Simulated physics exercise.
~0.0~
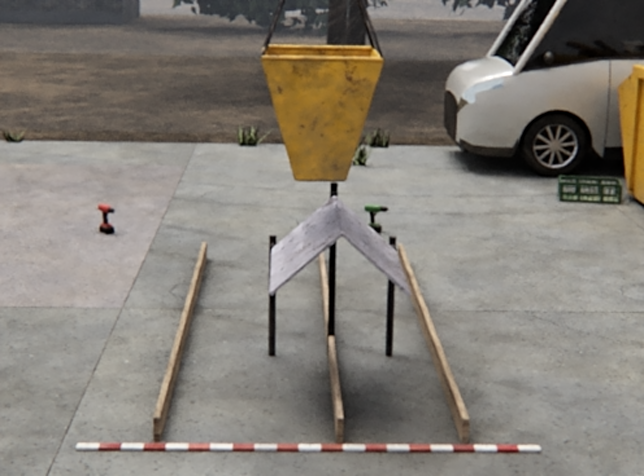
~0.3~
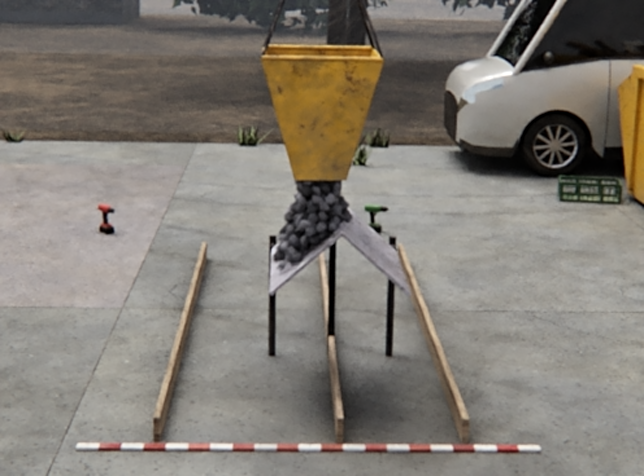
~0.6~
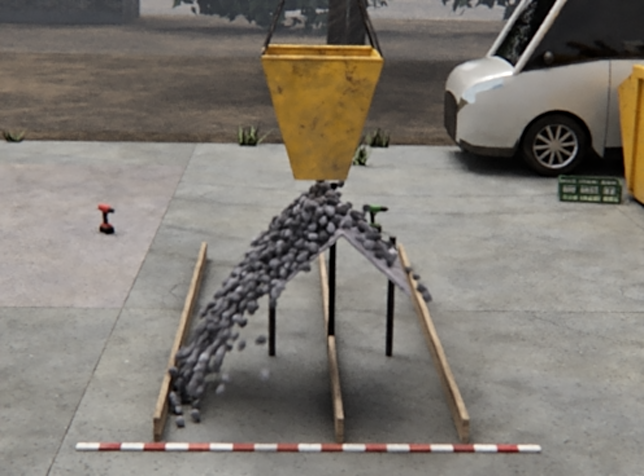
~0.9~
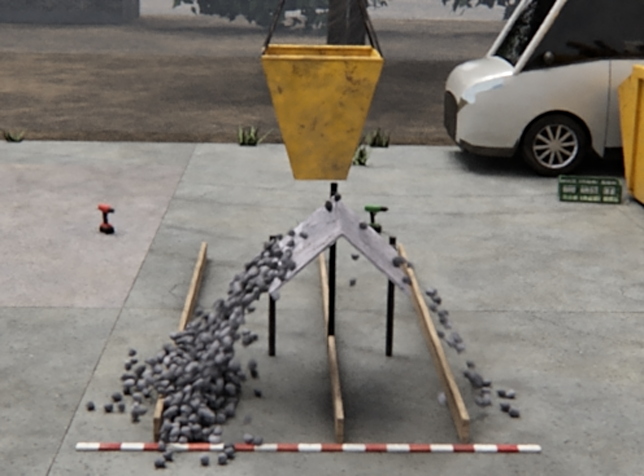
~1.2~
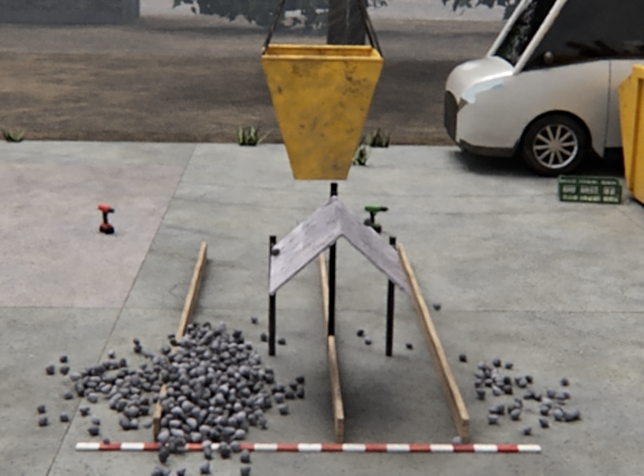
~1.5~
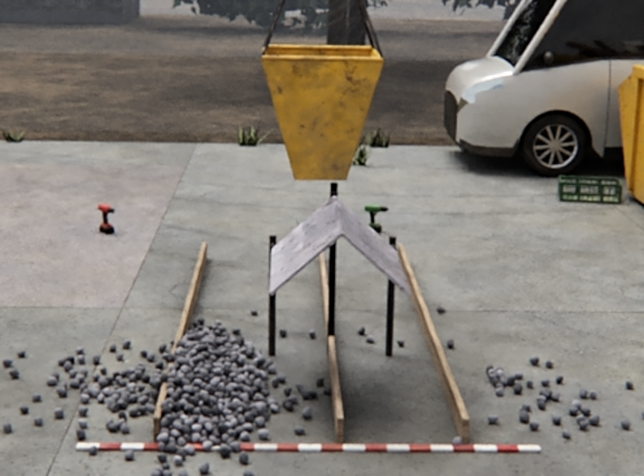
On a paved yard with a parked white vehicle behind, a yellow skip hangs above a fixed, peaked steel sheet, with three boards and a red-and-white staff on the ground. Dark grey stones pour from the bottom of the skip onto the peak. Most slide down the left slope in a thick stream, while a few spill off the right. The stream thins and the steel clears as stones pile up around the left board and scatter outward. At the end, a large heap lies mostly in the left bay, with small scatterings beyond both outer boards.
